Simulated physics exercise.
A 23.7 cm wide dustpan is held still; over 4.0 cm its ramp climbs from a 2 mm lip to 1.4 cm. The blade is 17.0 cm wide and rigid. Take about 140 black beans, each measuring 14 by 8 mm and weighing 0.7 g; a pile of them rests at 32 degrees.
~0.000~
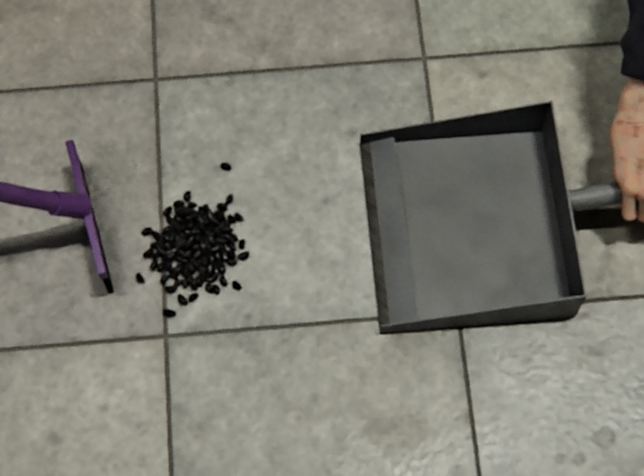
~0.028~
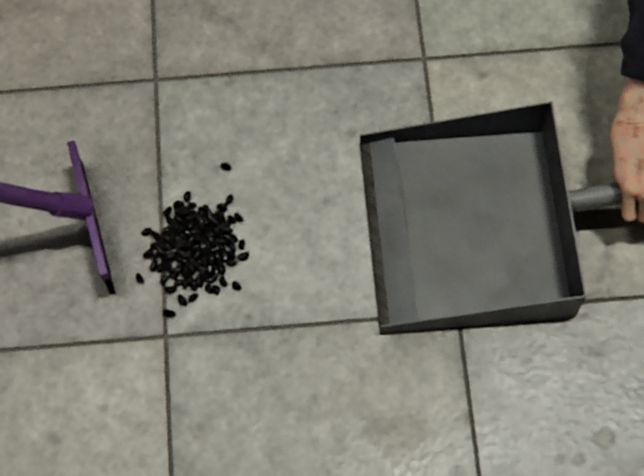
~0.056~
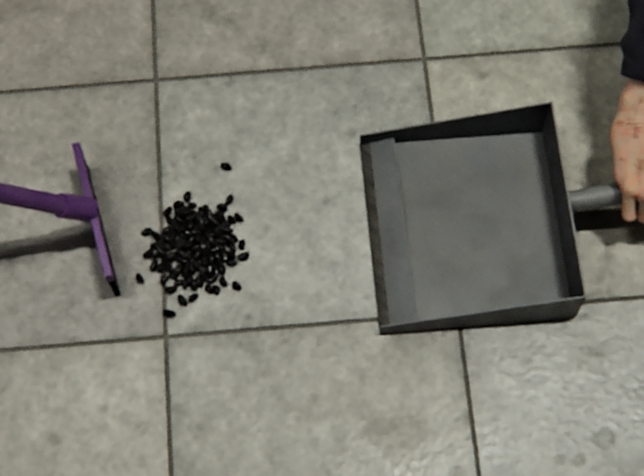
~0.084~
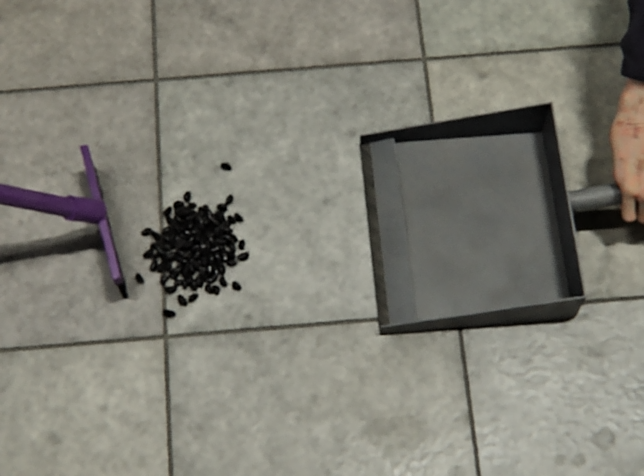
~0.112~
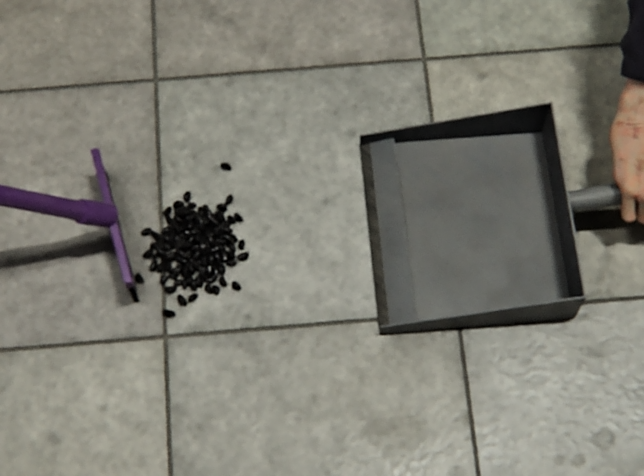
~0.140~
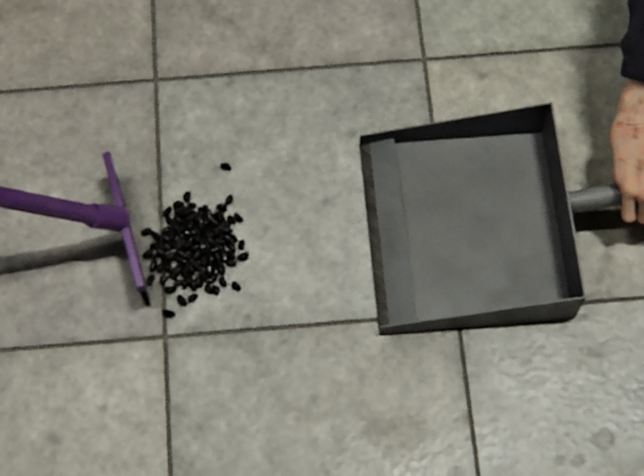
Purple-handled blade sliding right across grey tiles to the edge of a black bean pile, while a hand holds a dustpan still.
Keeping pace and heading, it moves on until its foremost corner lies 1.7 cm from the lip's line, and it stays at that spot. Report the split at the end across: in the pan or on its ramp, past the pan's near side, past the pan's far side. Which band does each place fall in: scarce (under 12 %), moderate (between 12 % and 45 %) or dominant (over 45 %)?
Pan: Scarce; near side: Scarce; far side: Scarce.
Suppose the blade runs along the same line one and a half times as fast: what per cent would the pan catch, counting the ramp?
About 10 per cent.
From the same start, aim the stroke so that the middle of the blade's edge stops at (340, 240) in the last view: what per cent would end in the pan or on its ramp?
Close to 20 in a hundred.
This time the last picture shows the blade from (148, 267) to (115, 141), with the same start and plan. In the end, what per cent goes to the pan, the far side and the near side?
Per cent by place - pan 20, far side 10, near side 0.
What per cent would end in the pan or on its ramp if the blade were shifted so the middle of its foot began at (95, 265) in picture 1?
It would come to about 0 in a hundred.
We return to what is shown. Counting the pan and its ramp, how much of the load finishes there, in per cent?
Roughly 0 percent.
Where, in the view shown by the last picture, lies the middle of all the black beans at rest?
(348, 243) or so.
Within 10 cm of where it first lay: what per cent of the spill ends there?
Around 20 per cent, give or take.
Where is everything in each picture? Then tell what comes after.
Blade from (103, 274) to (72, 148), moved 0.0 cm, 0 of the pieces shifted so far; middle of the pieces at (196, 244); pan at (481, 226), in the first frame.
Blade from (105, 275) to (73, 149), moved 0.2 cm, 0 of the pieces shifted so far; middle of the pieces at (196, 245), in the second frame.
Blade from (110, 277) to (78, 150), moved 0.8 cm, 0 of the pieces shifted so far; middle of the pieces at (196, 245), in the third frame.
Blade from (118, 279) to (86, 153), moved 1.8 cm, 0 of the pieces shifted so far; middle of the pieces at (196, 245), in the fourth frame.
Blade from (129, 283) to (97, 156), moved 3.2 cm, 0 of the pieces shifted so far; middle of the pieces at (196, 245), in the fifth frame.
Blade from (141, 287) to (108, 159), moved 4.6 cm, 1 of the pieces shifted so far; middle of the pieces at (196, 245); pan at (481, 228). Its pace works out near 0.51 m/s, heading 23 degrees towards the viewer's side, in the sixth frame.
After 0.39 s, middle of the blade 16 cm from the lip; 0 % over the lip, far side 0 %, near side 0 %.
After 0.56 s, middle of the blade 8 cm from the lip; 0 % over the lip, far side 0 %, near side 5 %.
Then, at 0.86 s, middle of the blade 3 cm from the lip; 0 % over the lip, far side 0 %, near side 5 %.
In the end, at 1.9 s, pan 0 %, near side 5 %, far side 0 %, in front of the lip or behind the blade 90 %.
